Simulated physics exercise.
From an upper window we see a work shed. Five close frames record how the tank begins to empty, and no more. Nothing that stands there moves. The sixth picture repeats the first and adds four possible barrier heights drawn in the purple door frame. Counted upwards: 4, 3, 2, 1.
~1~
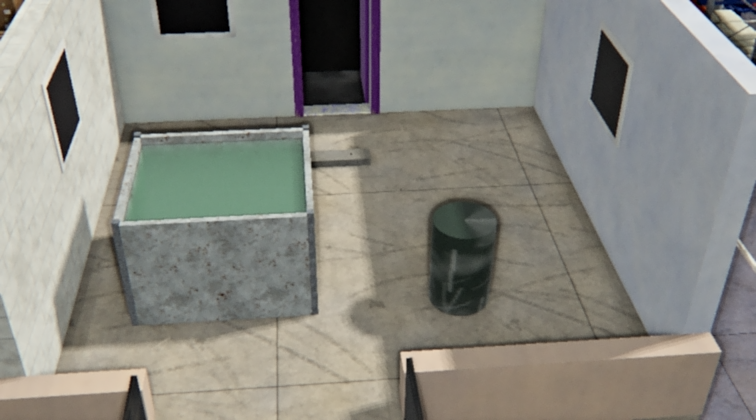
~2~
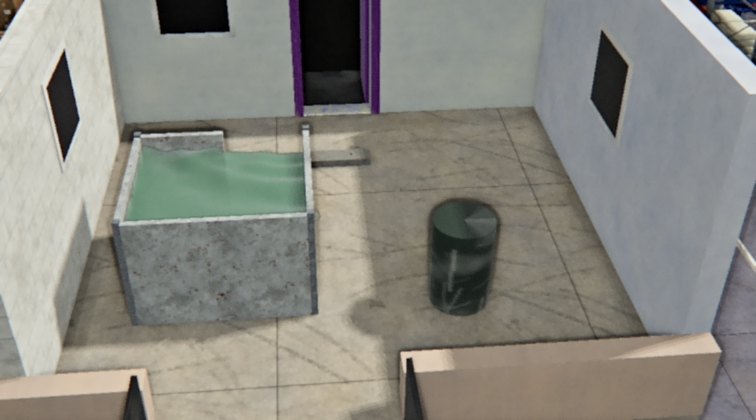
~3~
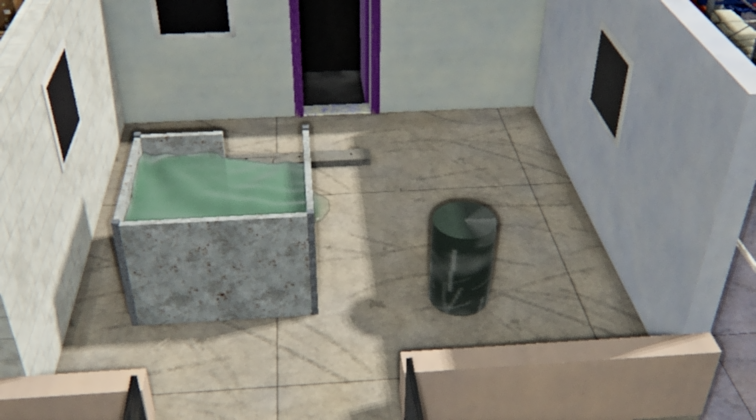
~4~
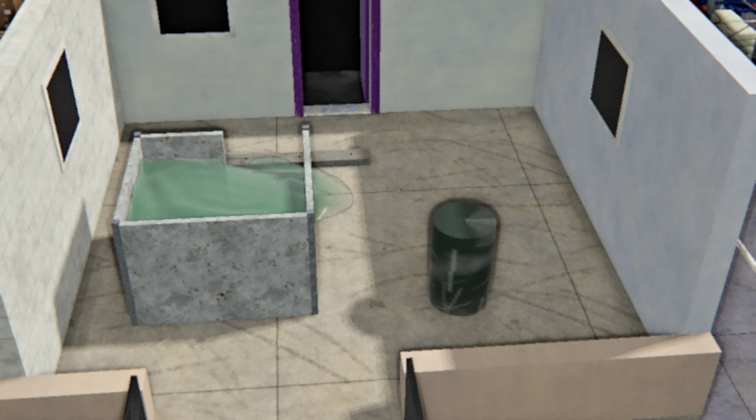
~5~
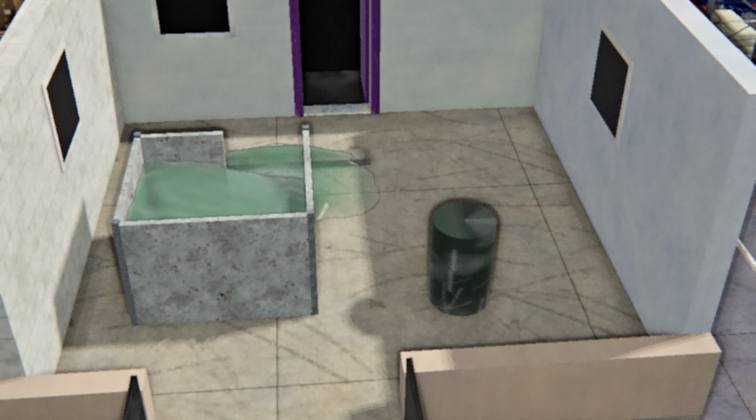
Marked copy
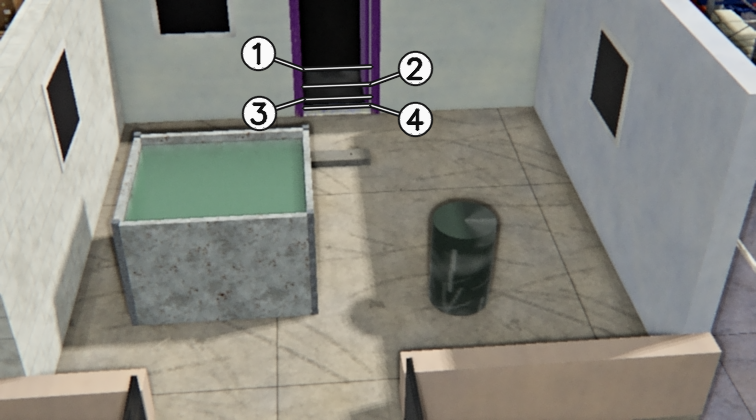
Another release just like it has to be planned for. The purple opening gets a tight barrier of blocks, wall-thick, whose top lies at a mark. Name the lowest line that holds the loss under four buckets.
I would pick mark 2.
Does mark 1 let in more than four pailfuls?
No.
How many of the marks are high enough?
Two.
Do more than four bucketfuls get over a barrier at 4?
Yes, it does.
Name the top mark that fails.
Mark 3.
On the marked copy, 1 at (336, 68); 2 at (337, 85); 3 at (337, 98); 4 at (337, 106); from the bottom up 4, 3, 2, 1.
With 1, nothing gets over.
With 2, a splash gets over, under a bucket.
With 3, about 9 bucketfuls get in.
With 4, dozens of bucketfuls pour in.
